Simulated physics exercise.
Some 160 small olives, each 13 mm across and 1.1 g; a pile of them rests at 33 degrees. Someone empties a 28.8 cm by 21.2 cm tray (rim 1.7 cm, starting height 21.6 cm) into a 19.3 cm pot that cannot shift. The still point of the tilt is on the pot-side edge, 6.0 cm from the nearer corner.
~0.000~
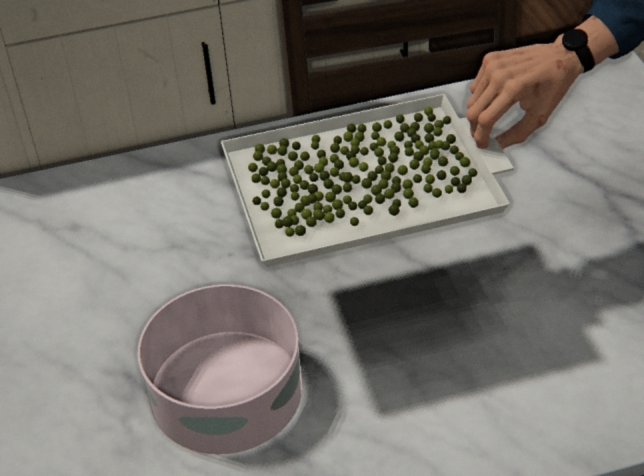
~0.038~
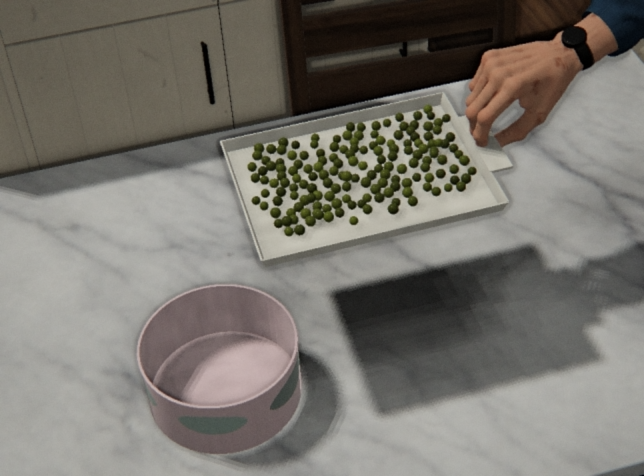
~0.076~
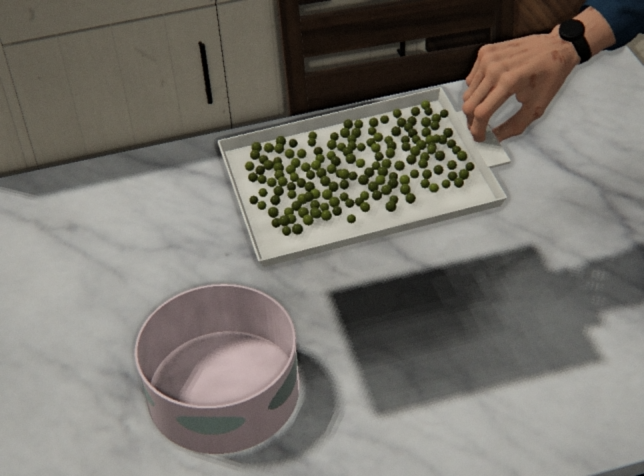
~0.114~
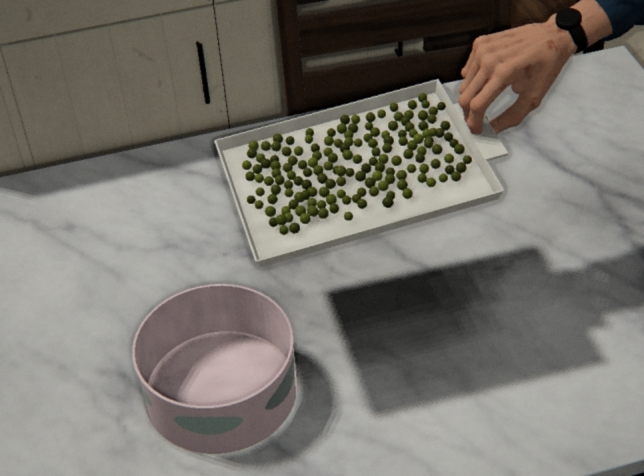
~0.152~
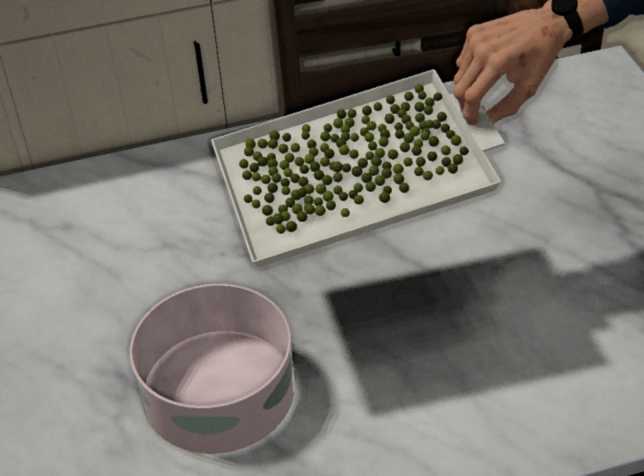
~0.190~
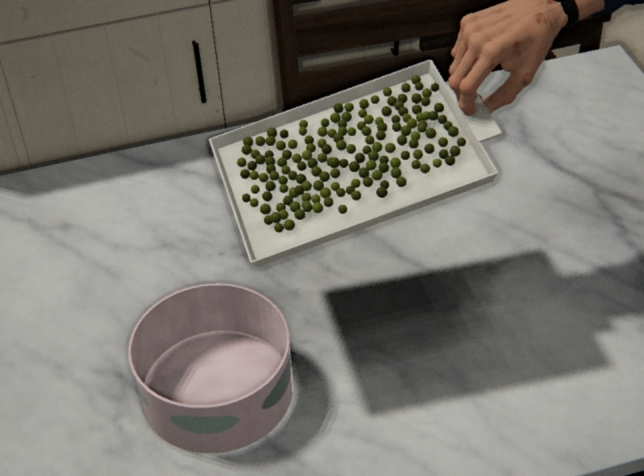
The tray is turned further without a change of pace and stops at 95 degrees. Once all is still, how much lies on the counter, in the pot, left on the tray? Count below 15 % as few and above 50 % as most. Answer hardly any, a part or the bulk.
On the counter: A part; in the pot: The bulk; left on the tray: Hardly any.
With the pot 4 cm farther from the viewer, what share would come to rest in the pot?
Then about 80 per cent.
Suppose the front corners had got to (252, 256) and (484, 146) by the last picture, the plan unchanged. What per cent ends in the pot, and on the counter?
Pot 35, counter 65.
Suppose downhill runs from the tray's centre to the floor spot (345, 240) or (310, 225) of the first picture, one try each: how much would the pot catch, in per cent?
Some 45 and 95 per cent.
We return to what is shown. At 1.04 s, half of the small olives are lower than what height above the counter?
Some 26 cm.
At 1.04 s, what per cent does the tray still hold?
Roughly 85 per cent.
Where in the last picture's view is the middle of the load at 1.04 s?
Around (234, 191).
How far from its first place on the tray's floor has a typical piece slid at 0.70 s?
About 9 cm.
After 0.70 s, tilt 50 degrees; the tray holds 100 %, the pot 0 %.
After 1.04 s, tilt 77 degrees; the tray holds 85 %, the pot 10 %.
After 1.48 s, tilt 95 degrees; the tray holds 5 %, the pot 50 %.
By 2.5 s all is still; counter 35 %, pot 65 %, tray 0 %.
